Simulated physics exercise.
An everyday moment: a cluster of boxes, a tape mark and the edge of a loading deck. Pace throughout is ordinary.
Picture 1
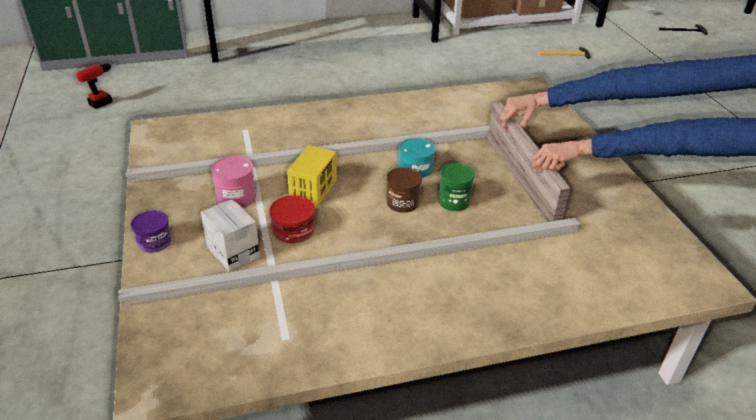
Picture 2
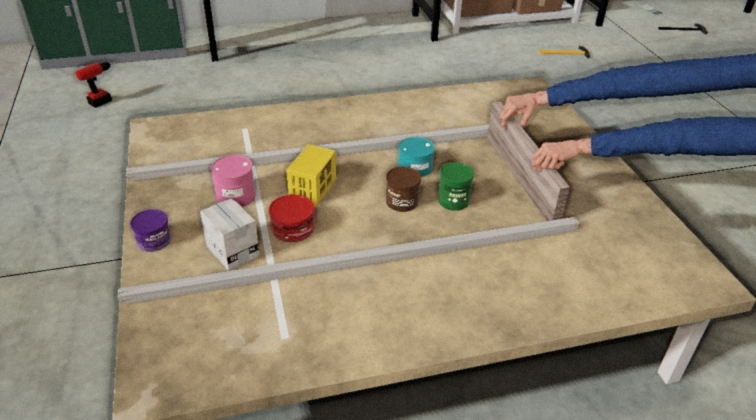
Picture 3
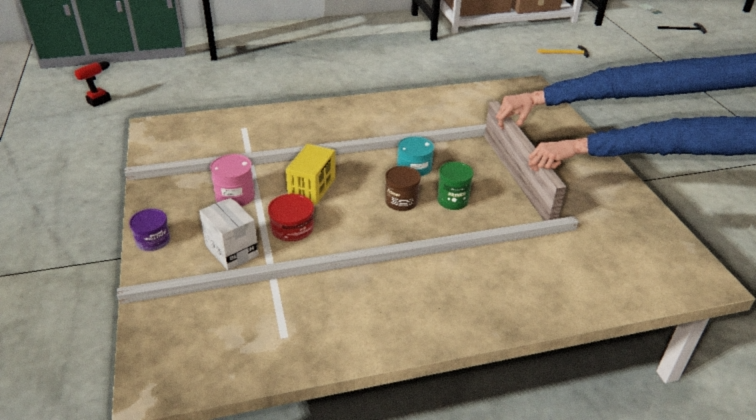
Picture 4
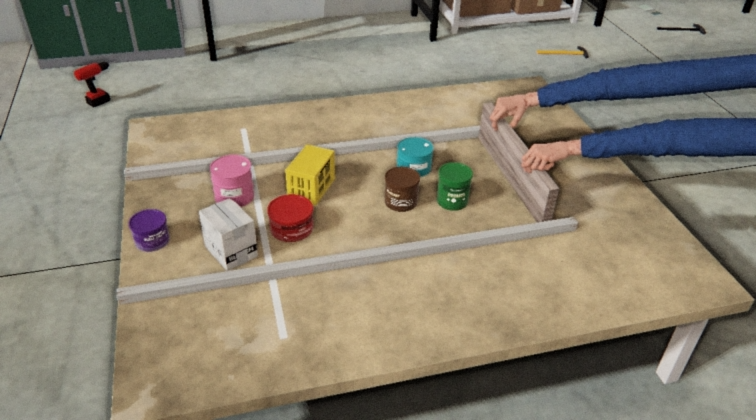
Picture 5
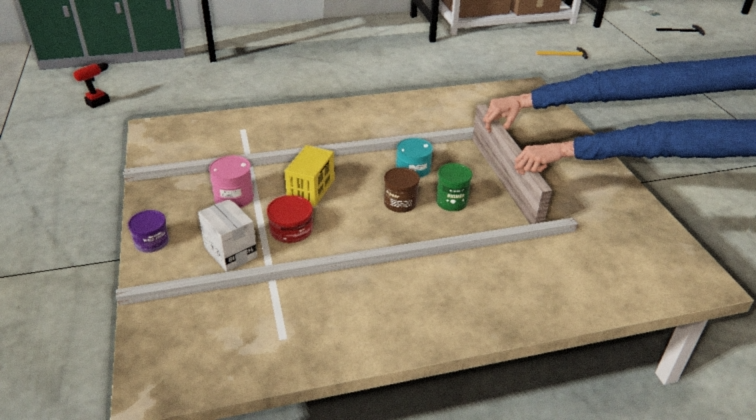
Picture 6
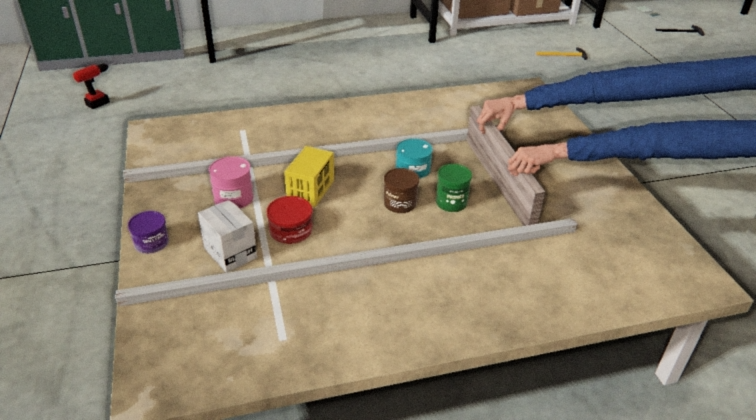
Two hands slide a wooden plank slightly left across a table toward colourful cans and boxes.
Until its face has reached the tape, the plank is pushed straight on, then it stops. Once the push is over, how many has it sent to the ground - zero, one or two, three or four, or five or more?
Once it is over, it has sent zero to the ground.
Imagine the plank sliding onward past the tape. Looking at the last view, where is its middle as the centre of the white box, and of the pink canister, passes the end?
White box over the end: About (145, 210). Pink canister over the end: About (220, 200).
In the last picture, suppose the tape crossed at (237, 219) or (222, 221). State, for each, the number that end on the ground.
Well, you'd get 0 the first time and 0 the second time.
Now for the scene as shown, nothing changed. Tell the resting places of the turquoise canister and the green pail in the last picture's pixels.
They come to rest around (234, 180) and (244, 219).
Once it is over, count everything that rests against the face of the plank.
That would be 3 of them.
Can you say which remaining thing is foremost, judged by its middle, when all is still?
The purple pail.
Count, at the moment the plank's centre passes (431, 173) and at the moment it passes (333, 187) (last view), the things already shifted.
At first I count 3, and then 5.
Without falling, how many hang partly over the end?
Counting them gives 0.
Soon after, none off yet; purple pail at rest near (149, 232); white box at rest near (228, 235); pink canister at rest near (232, 183).
At rest, the number that fall off is zero.
